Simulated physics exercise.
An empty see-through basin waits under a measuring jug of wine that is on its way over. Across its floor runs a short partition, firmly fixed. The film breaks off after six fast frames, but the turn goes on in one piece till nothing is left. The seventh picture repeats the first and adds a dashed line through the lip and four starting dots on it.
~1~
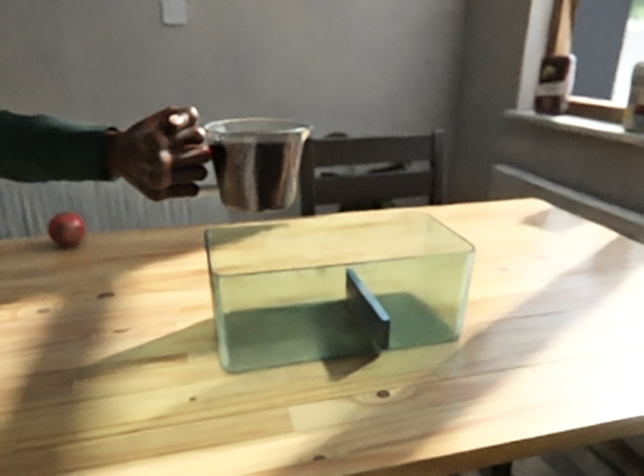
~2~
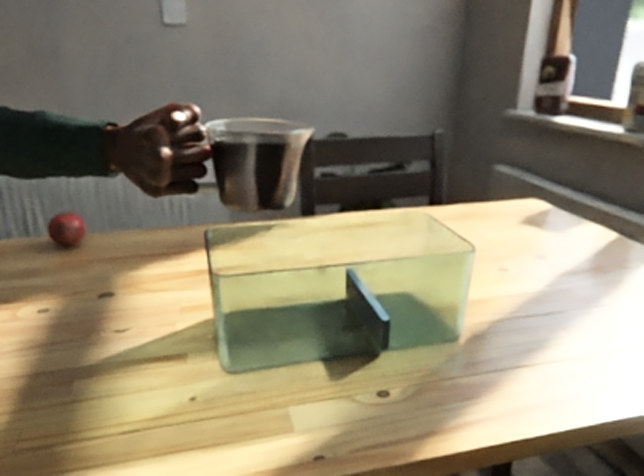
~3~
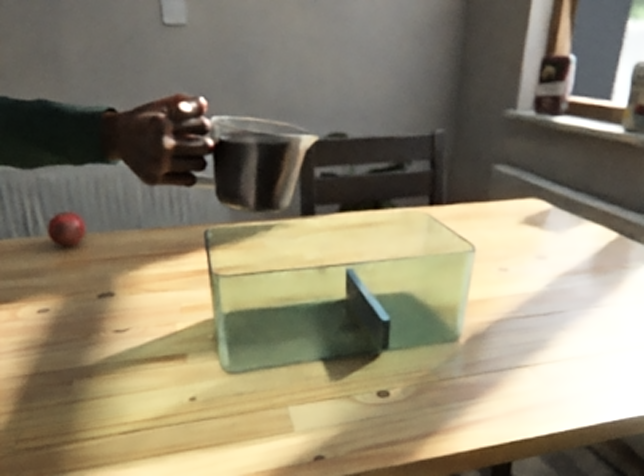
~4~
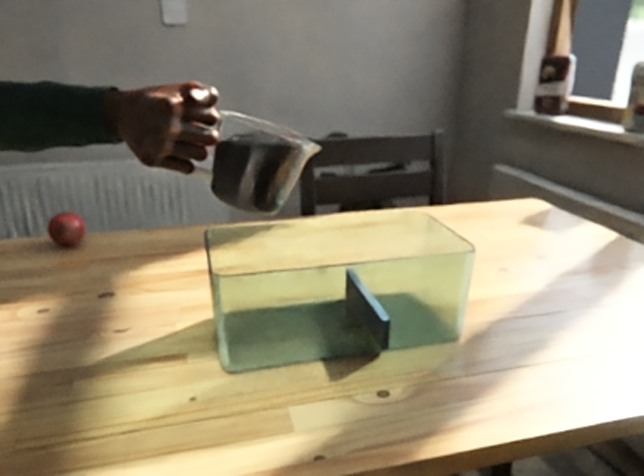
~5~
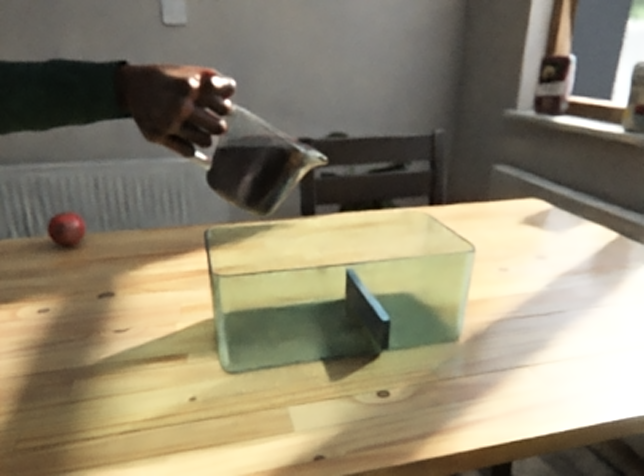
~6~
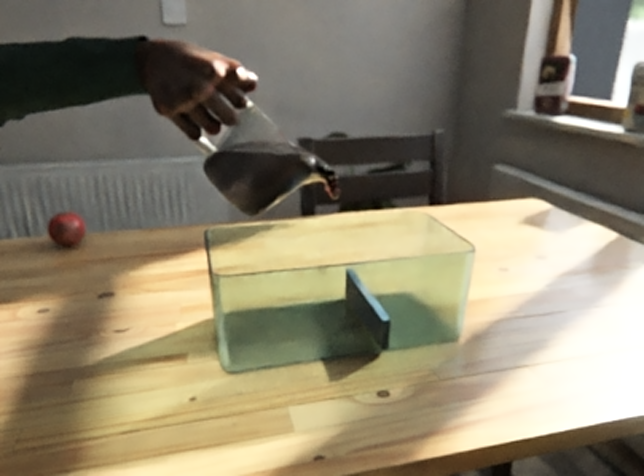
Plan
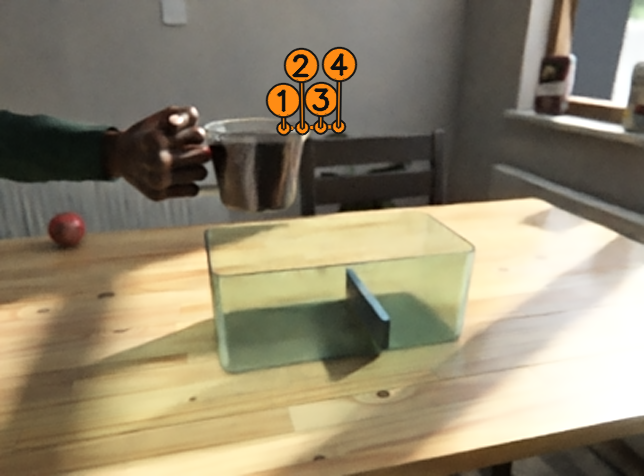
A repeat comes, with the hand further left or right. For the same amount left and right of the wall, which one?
4 works best here.
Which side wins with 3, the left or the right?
The left side.
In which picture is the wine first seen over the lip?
Picture 5.
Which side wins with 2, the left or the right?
The left one.
On the marked copy, 1 at (283, 128); 2 at (302, 127); 3 at (320, 127); 4 at (338, 126).
With 1, about 92 % ends left of the wall and 7 % right of it.
With 2, about 92 % ends left of the wall and 6 % right of it.
With 3, about 77 % ends left of the wall and 22 % right of it.
With 4, about 51 % ends left of the wall and 48 % right of it.
